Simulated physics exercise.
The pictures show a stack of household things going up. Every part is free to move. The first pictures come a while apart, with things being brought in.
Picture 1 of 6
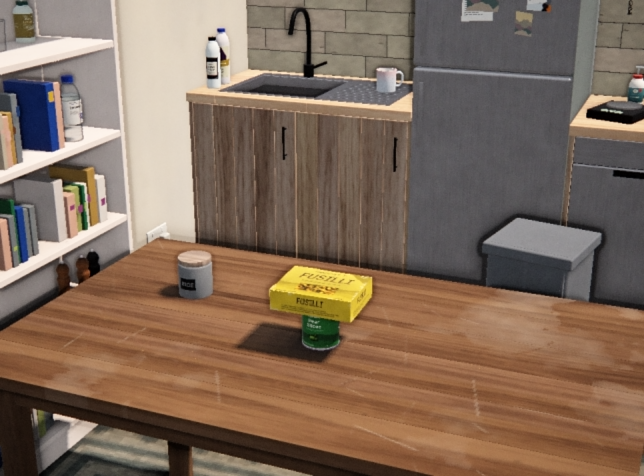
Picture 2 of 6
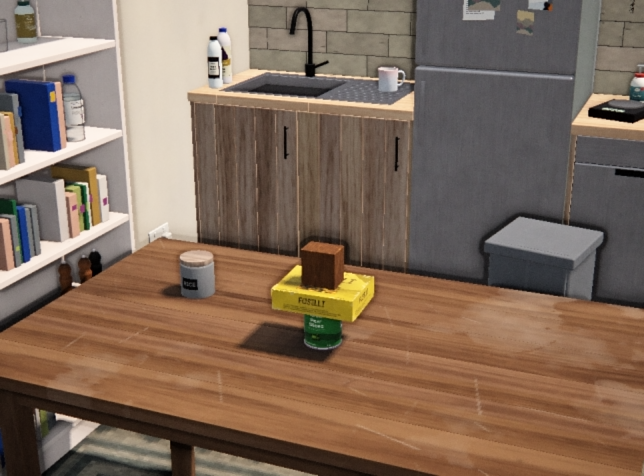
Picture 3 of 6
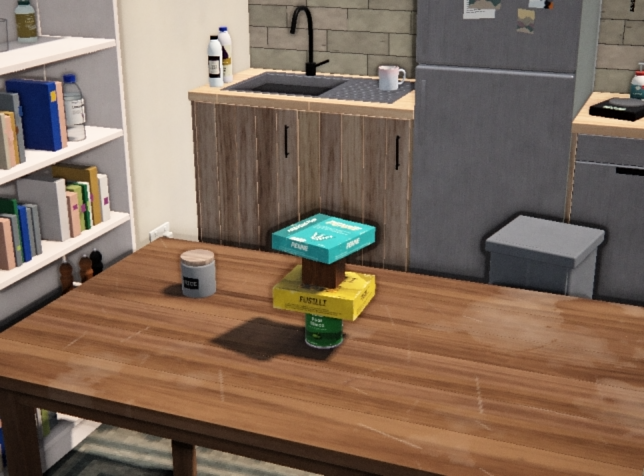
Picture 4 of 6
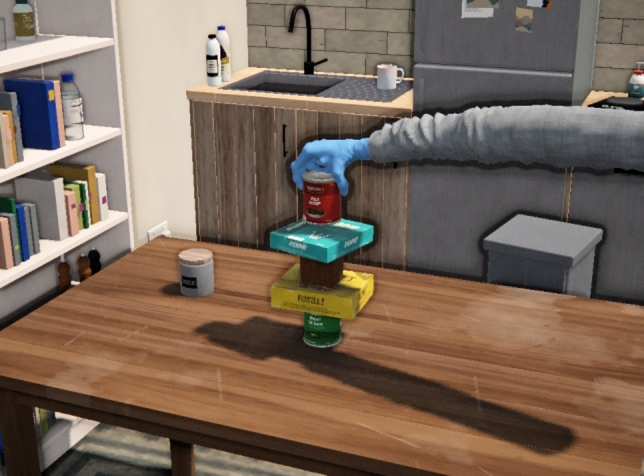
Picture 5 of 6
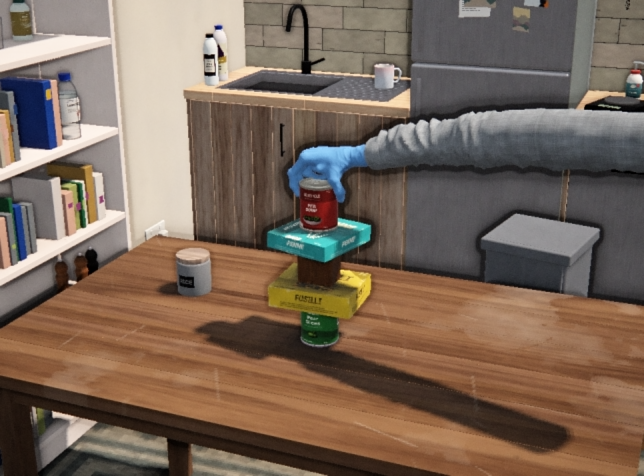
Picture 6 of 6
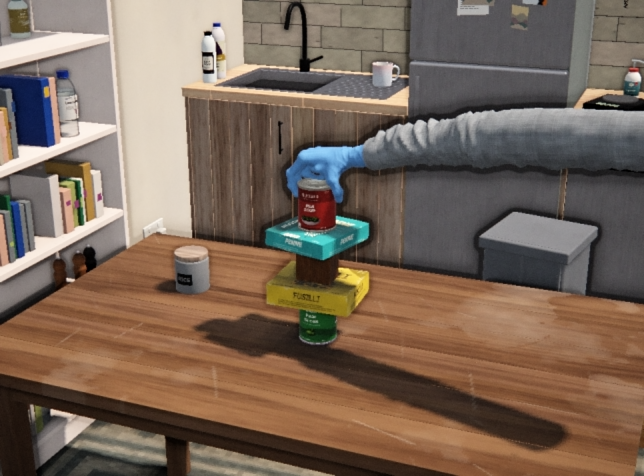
A stack grows on a wooden table beside a grey jar: a yellow packet sits on a green can, then a brown block and a turquoise packet are added on top. A blue-gloved hand reaches in from the right, sets a red can on top and keeps hold of it, barely moving.
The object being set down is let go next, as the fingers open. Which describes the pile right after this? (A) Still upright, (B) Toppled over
Still upright (A).
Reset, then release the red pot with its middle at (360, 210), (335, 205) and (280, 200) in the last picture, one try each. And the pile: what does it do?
The pile goes down at first, does not fall second and goes down third.
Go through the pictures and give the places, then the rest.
In the first frame, the last thing is not in view yet; grey jar (195, 275).
In the second frame, the last thing is not in view yet; green pot (323, 322).
In the third frame, the last thing is not in view yet; brown block (324, 264).
The fourth frame shows on its way; red pot (322, 197); turquoise packet (322, 237).
The fifth frame shows in place under the hand; red pot (319, 204); yellow packet (320, 290).
The sixth frame shows in place under the hand; red pot (317, 205); grey jar (192, 270).
Then, 0.80 s on from there, no change.
Then, 1.90 s on from there, red pot resting near (317, 205).
In the end, all 6 unmoved. At the end, from the last picture's camera, red pot near (317, 205). The pile holds.
